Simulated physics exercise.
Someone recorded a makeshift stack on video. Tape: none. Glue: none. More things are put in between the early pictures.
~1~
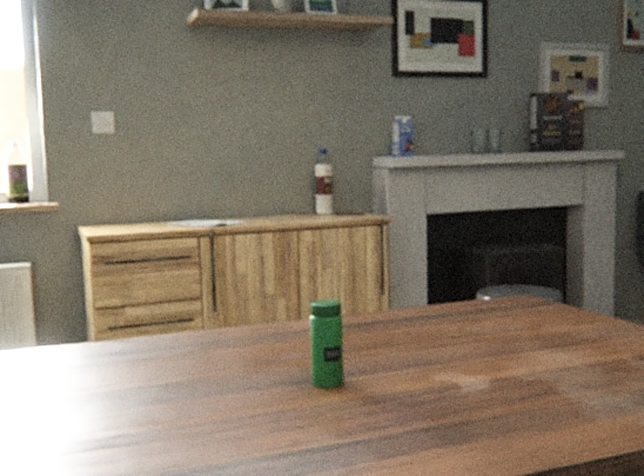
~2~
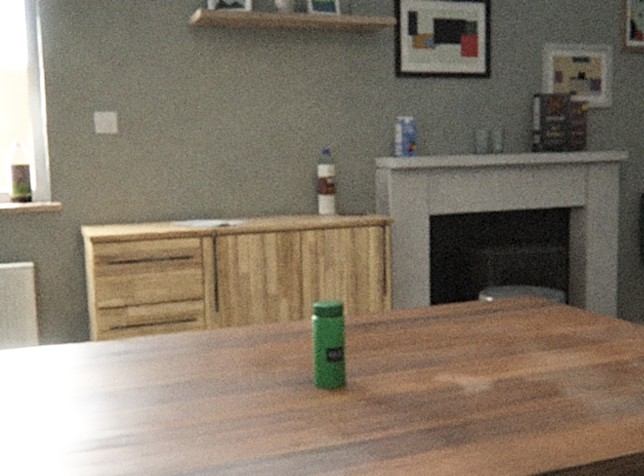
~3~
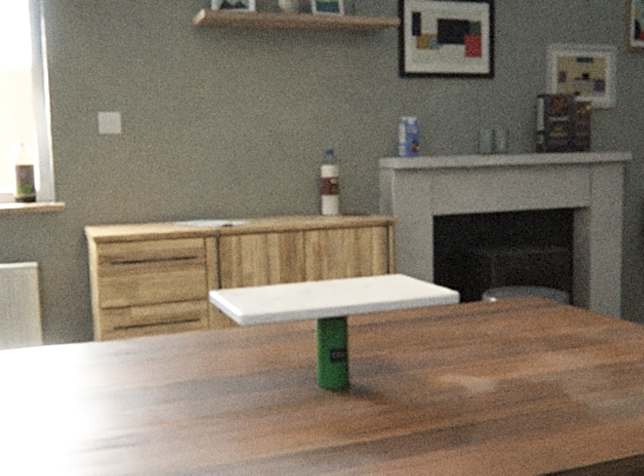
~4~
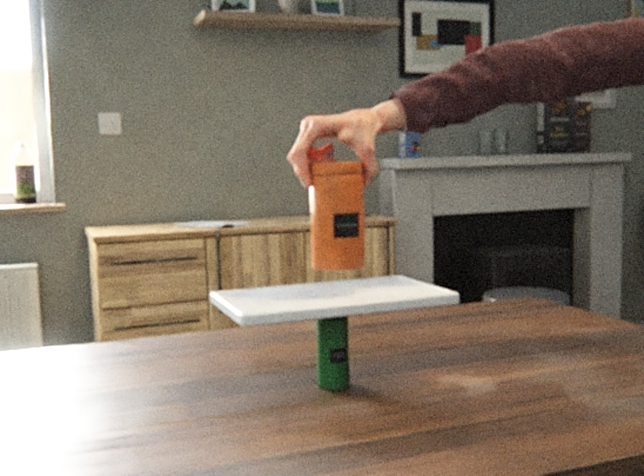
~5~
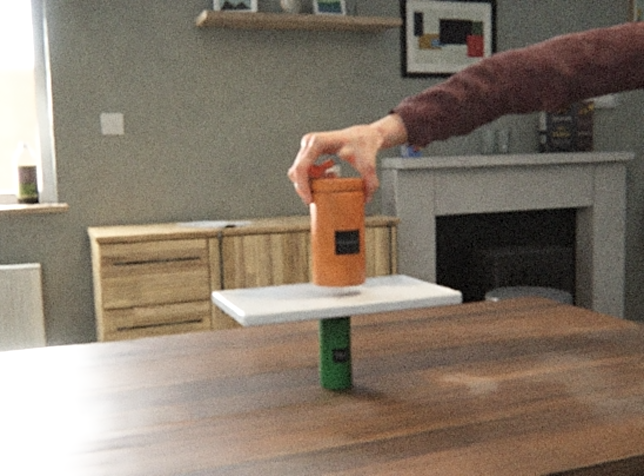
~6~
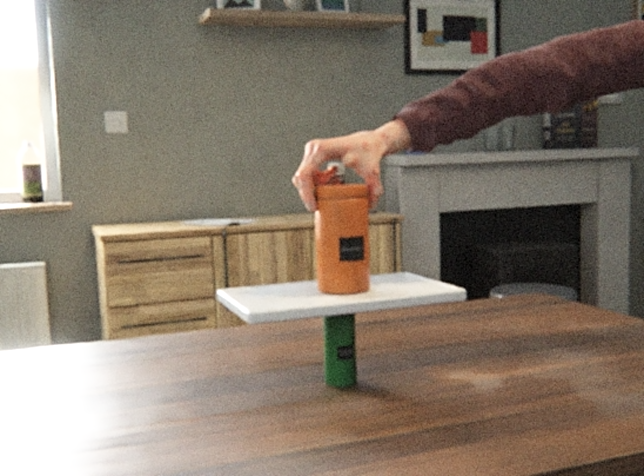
The clip opens on a green bottle standing alone on a wooden table, and then a flat white lid appears balanced across its top. A hand reaches in from the right, lowers an orange jar onto the lid above the bottle, and keeps its grip on the jar.
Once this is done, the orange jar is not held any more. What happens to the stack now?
Most likely it remains standing.
Then, 0.30 s after the last picture, nothing has stirred.
Then, 1.00 s after the last picture, orange jar resting near (343, 238).
At rest, all 3 in place. Seen from the same camera at the end, orange jar near (343, 238). The stack keeps its balance.
